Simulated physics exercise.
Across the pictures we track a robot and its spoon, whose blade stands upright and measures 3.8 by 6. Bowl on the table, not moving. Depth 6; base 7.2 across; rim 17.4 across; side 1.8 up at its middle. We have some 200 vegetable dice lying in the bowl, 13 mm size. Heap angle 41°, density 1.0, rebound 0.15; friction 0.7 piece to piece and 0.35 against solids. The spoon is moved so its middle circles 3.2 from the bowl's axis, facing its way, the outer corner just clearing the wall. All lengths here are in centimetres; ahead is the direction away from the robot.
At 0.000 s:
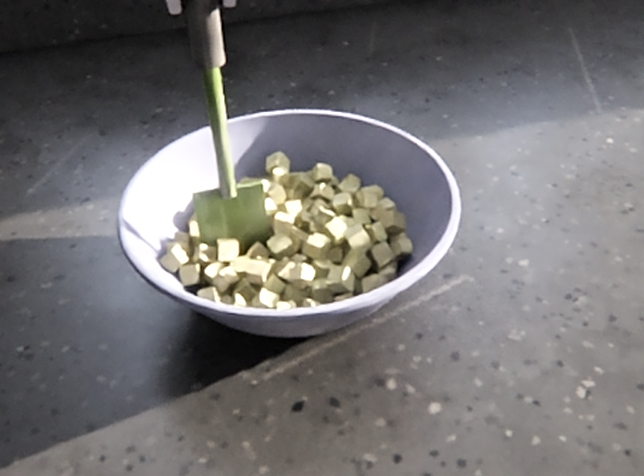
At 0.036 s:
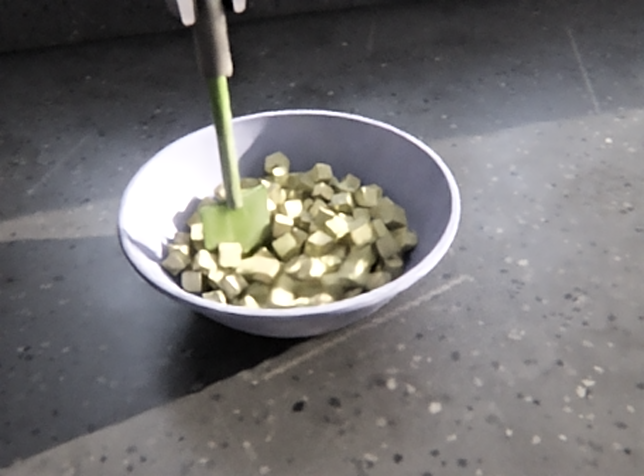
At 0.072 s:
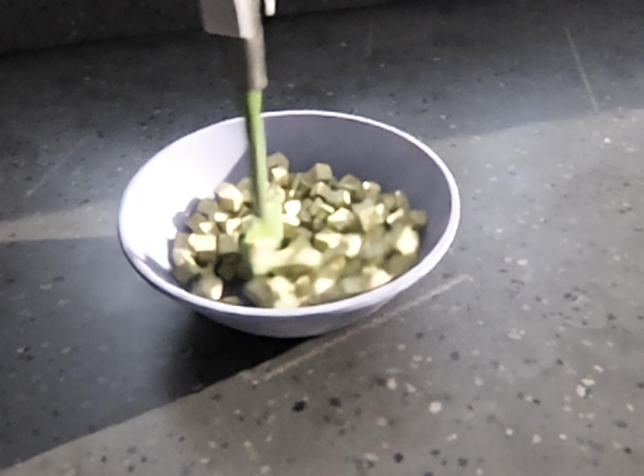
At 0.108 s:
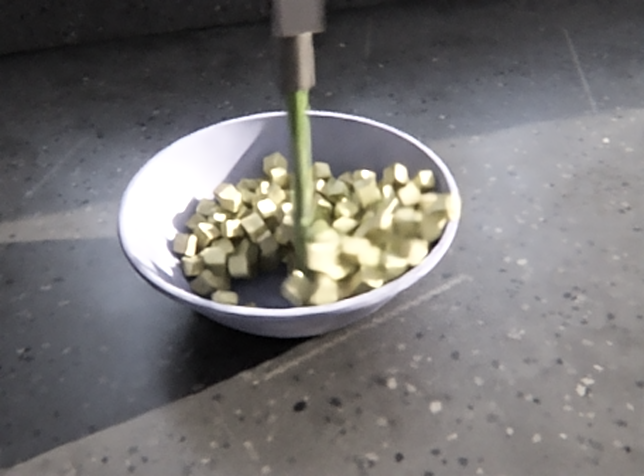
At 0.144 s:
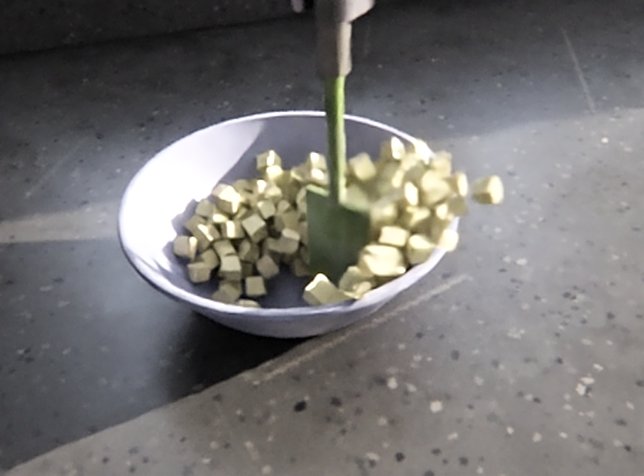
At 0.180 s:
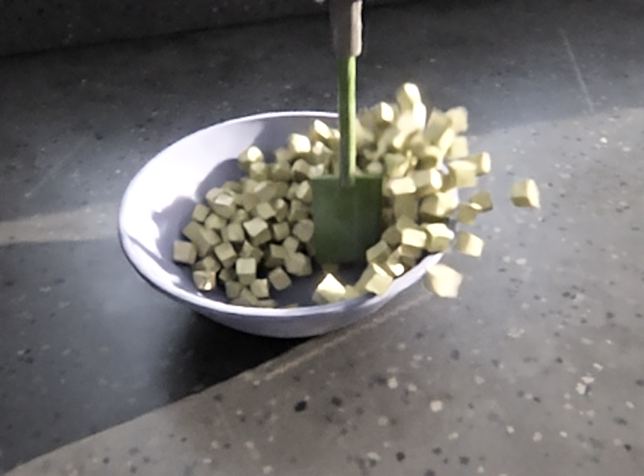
A green spatula held upright by a robot gripper sweeps from the left side of a pale bowl through the pale vegetable cubes toward the right. The cubes bunch up ahead of the blade, leaving a gap behind it, then pile against the right rim, and several fly over the edge.
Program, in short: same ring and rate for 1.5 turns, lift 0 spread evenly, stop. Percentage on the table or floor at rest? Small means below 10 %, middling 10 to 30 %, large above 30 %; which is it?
Verdict: Large.
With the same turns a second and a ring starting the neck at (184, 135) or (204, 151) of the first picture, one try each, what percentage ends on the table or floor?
50 and 55 %.
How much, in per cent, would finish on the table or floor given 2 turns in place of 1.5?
That would give some 45 percent.
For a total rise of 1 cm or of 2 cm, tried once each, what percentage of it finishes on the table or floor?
Estimates: 40 % then 35 %.
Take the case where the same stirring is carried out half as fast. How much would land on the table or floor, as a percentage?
In that case it comes to around 15 percent.
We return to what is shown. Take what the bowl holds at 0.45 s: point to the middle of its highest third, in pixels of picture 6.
In the final view it lies at about (310, 264).
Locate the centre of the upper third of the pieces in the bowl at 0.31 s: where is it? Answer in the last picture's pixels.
Look near (184, 166) for its middle.
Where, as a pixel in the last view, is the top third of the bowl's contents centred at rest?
Near (328, 195).
After 0.31 s, 308° round, highest piece 9 above the table; 160 in the bowl, 17 on the table or floor, 27 in flight or on the tool.
After 0.45 s, 89° round, highest piece 8 above the table; 128 in the bowl, 54 on the table or floor, 22 in flight or on the tool.
After 0.72 s, 180° round, highest piece 7 above the table; 117 in the bowl, 87 on the table or floor.
After 1.42 s, 180° round, highest piece 7 above the table; 117 in the bowl, 87 on the table or floor.
At rest, 117 in the bowl, 87 on the table or floor. That is 43 % on the table or floor.
